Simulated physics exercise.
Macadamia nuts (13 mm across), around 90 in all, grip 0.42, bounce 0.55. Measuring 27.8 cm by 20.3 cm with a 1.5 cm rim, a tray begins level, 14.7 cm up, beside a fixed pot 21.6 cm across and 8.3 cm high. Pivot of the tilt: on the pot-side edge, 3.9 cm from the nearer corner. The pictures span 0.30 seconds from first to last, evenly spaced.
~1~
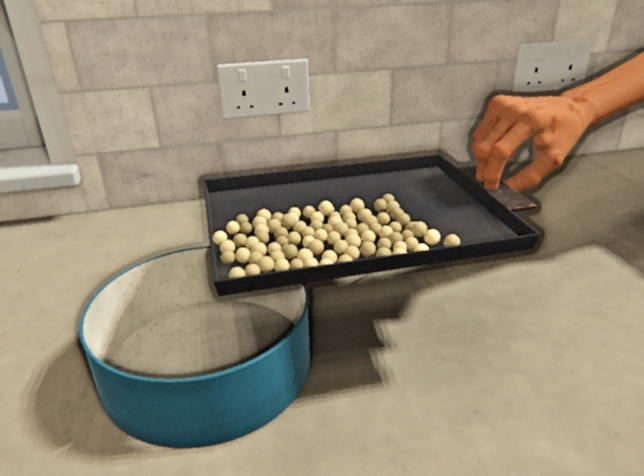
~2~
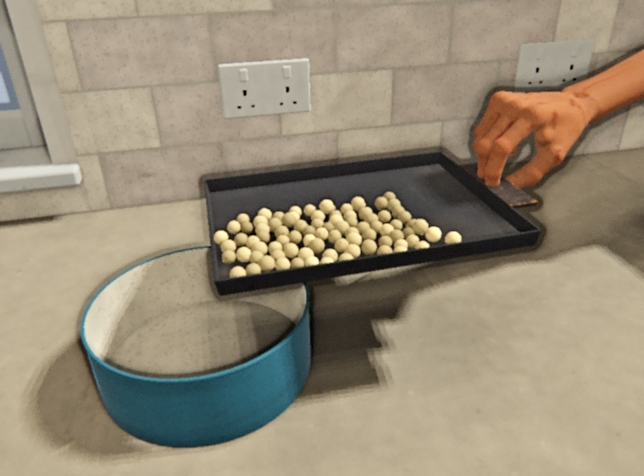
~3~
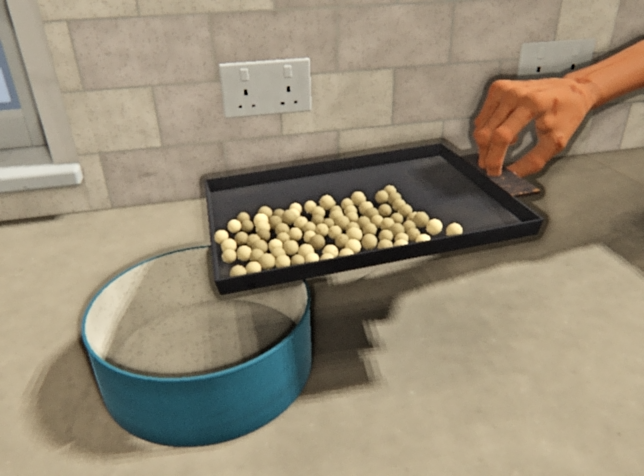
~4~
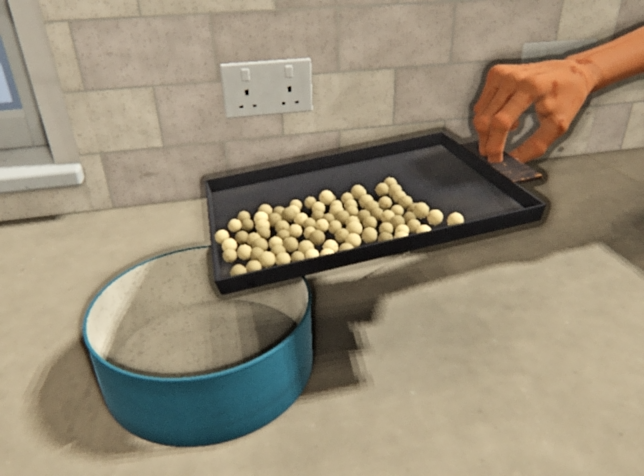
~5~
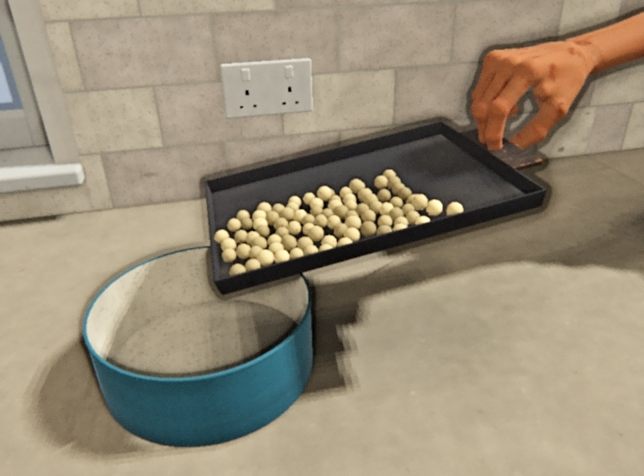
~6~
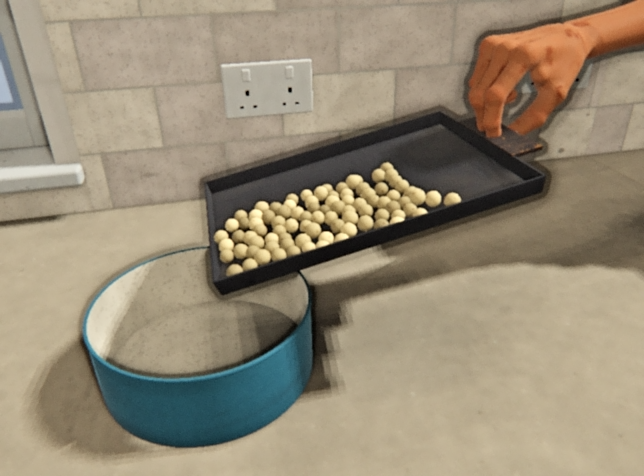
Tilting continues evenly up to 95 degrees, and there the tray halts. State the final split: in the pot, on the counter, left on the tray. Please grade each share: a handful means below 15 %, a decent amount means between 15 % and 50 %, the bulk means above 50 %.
Pot: The bulk, counter: A handful, tray: A handful.
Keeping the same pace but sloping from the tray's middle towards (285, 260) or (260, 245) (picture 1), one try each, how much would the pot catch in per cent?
Around 70 % for the first direction, around 85 % for the second.
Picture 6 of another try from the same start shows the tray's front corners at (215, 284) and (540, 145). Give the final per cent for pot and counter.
Split: Pot = 85, counter = 15.
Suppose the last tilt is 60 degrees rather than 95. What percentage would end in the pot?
I'd put it at close to 0 per cent.
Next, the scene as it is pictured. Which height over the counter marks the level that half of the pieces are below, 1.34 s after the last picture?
The halfway mark is near 18 cm.
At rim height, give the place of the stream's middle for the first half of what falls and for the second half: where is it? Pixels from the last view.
At about (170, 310), then at (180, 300).
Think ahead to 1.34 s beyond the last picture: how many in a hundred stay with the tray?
Close to 100 in a hundred parts of the load.
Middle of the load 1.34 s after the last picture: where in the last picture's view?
(217, 210), roughly.
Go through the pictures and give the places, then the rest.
Tray tilt 0 degrees, front corners at (217, 279) and (535, 233); middle of the pieces at (321, 236); pot at (198, 301), in the first picture.
Tray tilt 1 degrees, front corners at (218, 279) and (537, 229); middle of the pieces at (321, 234), in the second picture.
Tray tilt 3 degrees, front corners at (218, 278) and (539, 218); middle of the pieces at (322, 230), in the third picture.
Tray tilt 6 degrees, front corners at (218, 278) and (541, 204), lowest corner left back; middle of the pieces at (322, 226), in the fourth picture.
Tray tilt 9 degrees, front corners at (217, 279) and (542, 189), lowest corner left back; middle of the pieces at (321, 222), in the fifth picture.
Tray tilt 12 degrees, front corners at (216, 279) and (541, 175), lowest corner left back; middle of the pieces at (318, 218); pot at (201, 301), in the sixth picture.
Then, 0.80 s after the last picture, tilt 50 degrees; the tray holds 100 %, the pot 0 %.
Then, 1.34 s after the last picture, tilt 77 degrees; the tray holds 100 %, the pot 0 %.
Then, 1.93 s after the last picture, tilt 95 degrees; the tray holds 15 %, the pot 70 %.
In the end, pot 95 %, counter 5 %, tray 0 %.
